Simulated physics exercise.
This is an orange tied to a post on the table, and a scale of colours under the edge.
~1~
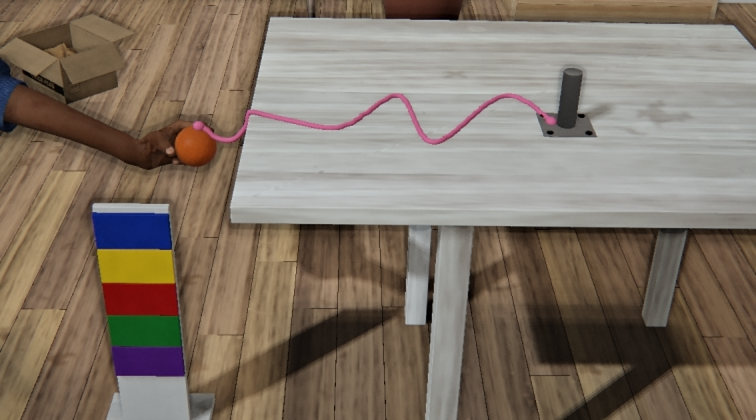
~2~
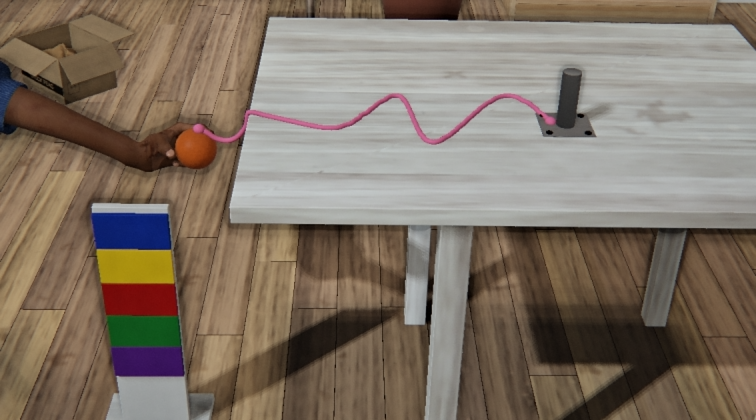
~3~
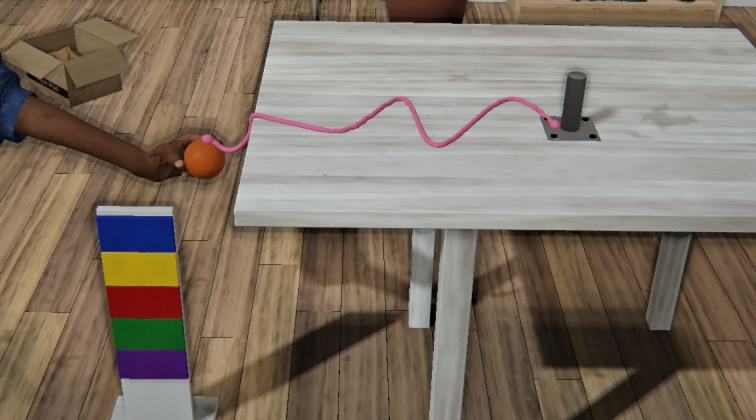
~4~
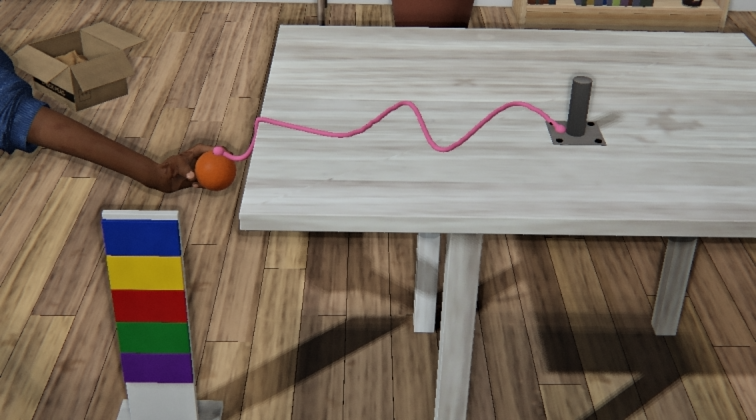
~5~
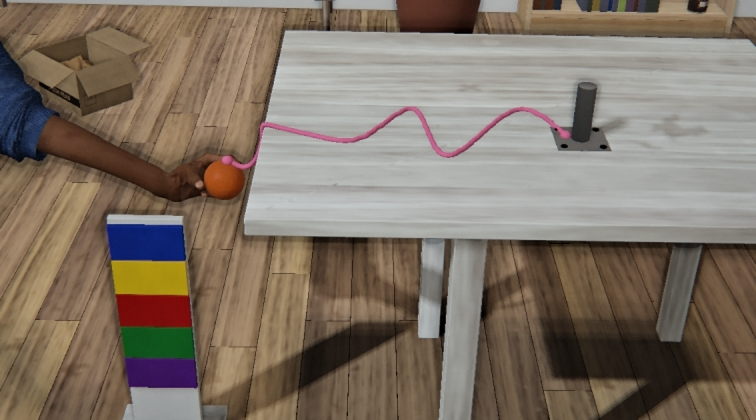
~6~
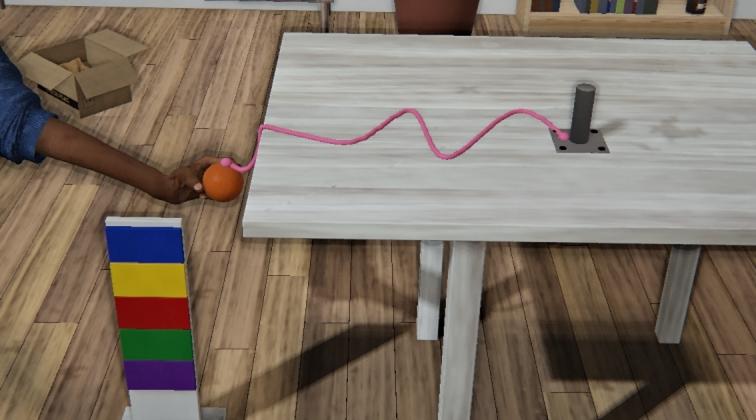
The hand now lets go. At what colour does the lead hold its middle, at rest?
The lead holds its middle at purple.
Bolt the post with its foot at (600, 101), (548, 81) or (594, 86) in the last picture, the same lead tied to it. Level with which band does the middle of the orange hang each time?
In that order: Green; purple; green.
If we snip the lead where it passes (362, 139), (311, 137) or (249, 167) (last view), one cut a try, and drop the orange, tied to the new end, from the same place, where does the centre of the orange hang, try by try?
Try by try, around (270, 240), (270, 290) and (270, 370).
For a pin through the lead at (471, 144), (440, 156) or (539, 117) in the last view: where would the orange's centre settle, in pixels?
Try by try, around (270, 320), (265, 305) and (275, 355).
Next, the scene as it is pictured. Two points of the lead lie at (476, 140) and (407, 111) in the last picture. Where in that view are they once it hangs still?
At (398, 134), then (263, 161).
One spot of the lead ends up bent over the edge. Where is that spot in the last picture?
It lies at about (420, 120).
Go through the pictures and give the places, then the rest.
Orange (196, 146); blue (132, 233); yellow (136, 267); red (140, 301); green (144, 332); purple (148, 363), in the first picture.
Orange (196, 149); lead through (523, 101) (463, 125) (414, 121) (370, 110) (284, 120), in the second picture.
Orange (204, 159), in the third picture.
Orange (215, 171); lead through (533, 109) (473, 132) (424, 129) (380, 118) (294, 127), in the fourth picture.
Orange (224, 180), in the fifth picture.
Orange (223, 182); lead through (536, 116) (476, 140) (427, 136) (383, 125) (298, 134), in the sixth picture.
Early on, orange near (281, 378); level with purple.
Midway, orange near (272, 383); level with purple.
Finally, orange near (275, 384); level with purple. At purple.
